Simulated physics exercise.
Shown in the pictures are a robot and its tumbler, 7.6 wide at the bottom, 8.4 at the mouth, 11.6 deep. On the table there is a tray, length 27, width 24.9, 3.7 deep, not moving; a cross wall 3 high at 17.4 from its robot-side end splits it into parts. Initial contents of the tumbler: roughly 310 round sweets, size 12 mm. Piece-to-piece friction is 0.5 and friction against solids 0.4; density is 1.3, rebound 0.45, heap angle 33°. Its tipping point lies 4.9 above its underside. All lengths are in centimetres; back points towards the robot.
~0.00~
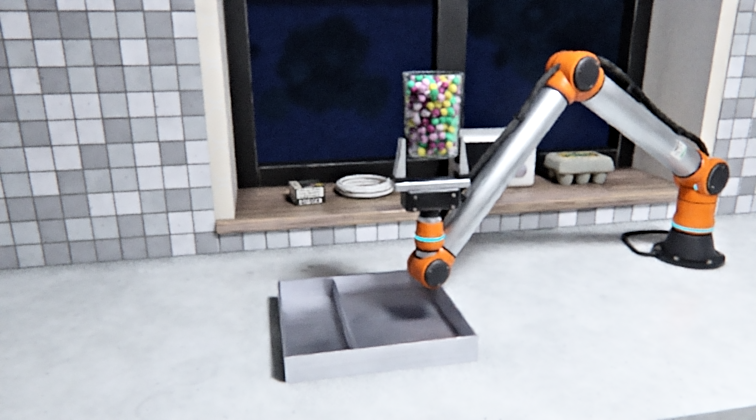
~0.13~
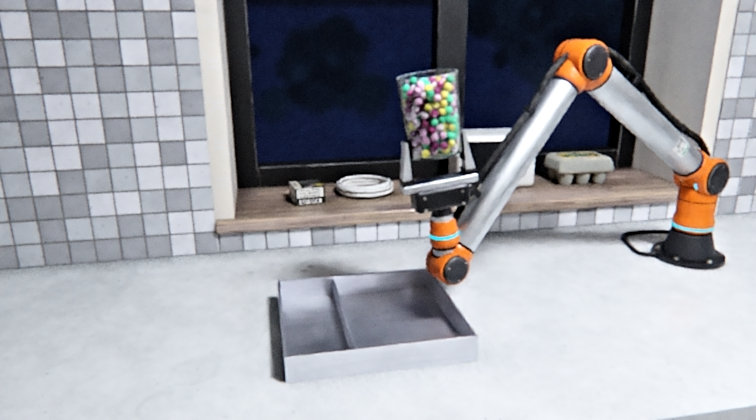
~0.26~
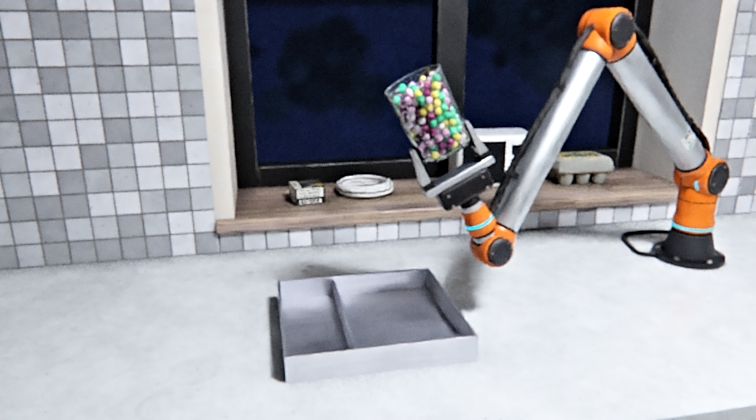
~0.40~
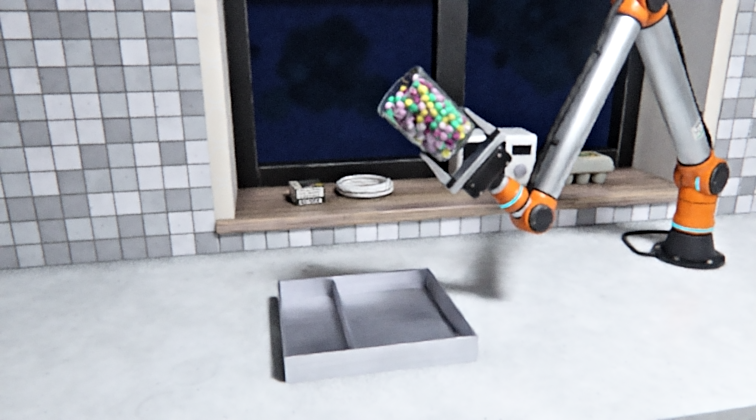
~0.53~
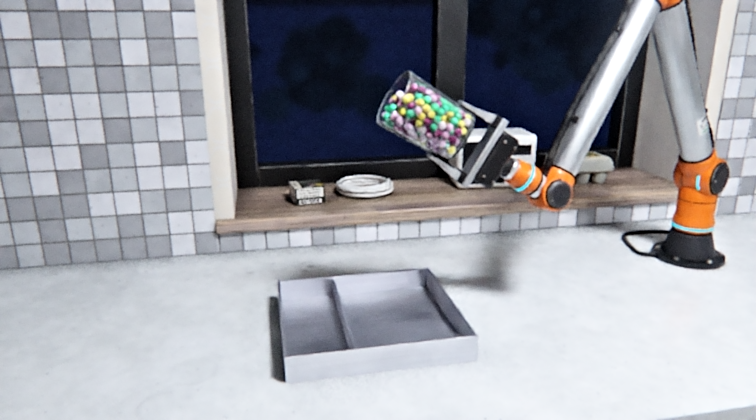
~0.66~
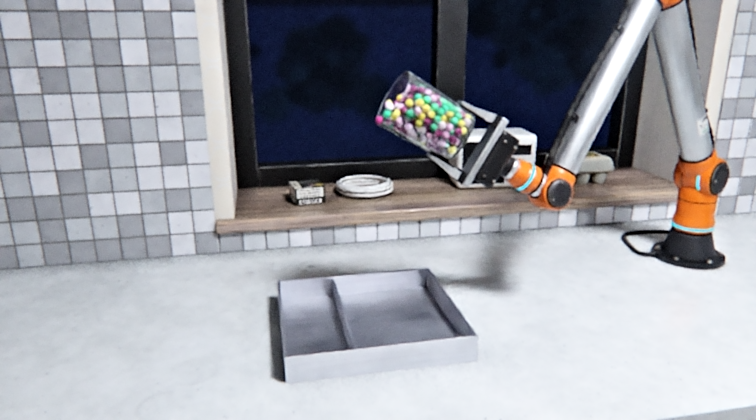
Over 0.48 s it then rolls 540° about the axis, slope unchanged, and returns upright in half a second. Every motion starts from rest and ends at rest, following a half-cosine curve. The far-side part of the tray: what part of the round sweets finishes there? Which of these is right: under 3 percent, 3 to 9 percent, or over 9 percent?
The right one is under 3 percent.
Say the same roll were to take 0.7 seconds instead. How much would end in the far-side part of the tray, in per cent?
In that case roughly 0 percent.
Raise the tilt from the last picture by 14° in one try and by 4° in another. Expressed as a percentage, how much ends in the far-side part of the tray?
I'd expect some 5 per cent, then some 0 per cent.
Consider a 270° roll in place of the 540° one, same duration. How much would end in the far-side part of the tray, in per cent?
Estimate: Near 0 %.
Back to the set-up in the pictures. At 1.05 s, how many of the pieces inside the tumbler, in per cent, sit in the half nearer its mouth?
Roughly 50 percent.
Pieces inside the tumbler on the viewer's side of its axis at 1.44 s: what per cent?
Estimated share: About 50 %.
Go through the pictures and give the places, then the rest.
The first picture shows tumbler middle at (432, 115), upright; upper third of the load around (432, 93), from x 410 to 455, top at y 80; 306 in the tumbler.
The second picture shows tumbler middle at (431, 115), tipped 8°; upper third of the load around (430, 94), from x 405 to 455, top at y 80.
The third picture shows tumbler middle at (429, 116), tipped 27°; upper third of the load around (425, 96), from x 395 to 465, top at y 75.
The fourth picture shows tumbler middle at (428, 117), tipped 47°; upper third of the load around (421, 101), from x 390 to 465, top at y 80.
The fifth picture shows tumbler middle at (427, 118), tipped 59°; upper third of the load around (419, 104), from x 385 to 465, top at y 85.
The sixth picture shows tumbler middle at (427, 118), tipped 59°; upper third of the load around (419, 106), from x 380 to 465, top at y 90; 306 in the tumbler.
By 1.05 s, tipped 59°, highest piece 40 above the table; 302 in the tumbler, 1 in the robot-side part, 1 in the far-side part, 2 in flight or on a rim.
By 1.44 s, tipped 20°, highest piece 39 above the table; 299 in the tumbler, 4 in the far-side part, 1 on the table or floor, 2 in flight or on a rim.
By 1.84 s, upright, highest piece 40 above the table; 297 in the tumbler, 3 in the far-side part, 3 on the table or floor, 2 in the robot-side part, 1 in flight or on a rim.
By 2.54 s, upright, highest piece 40 above the table; 297 in the tumbler, 3 in the robot-side part, 3 in the far-side part, 3 on the table or floor.
Final count, 297 in the tumbler, 3 in the robot-side part, 3 in the far-side part, 3 on the table or floor. That is 1 % in the far-side part of the tray.
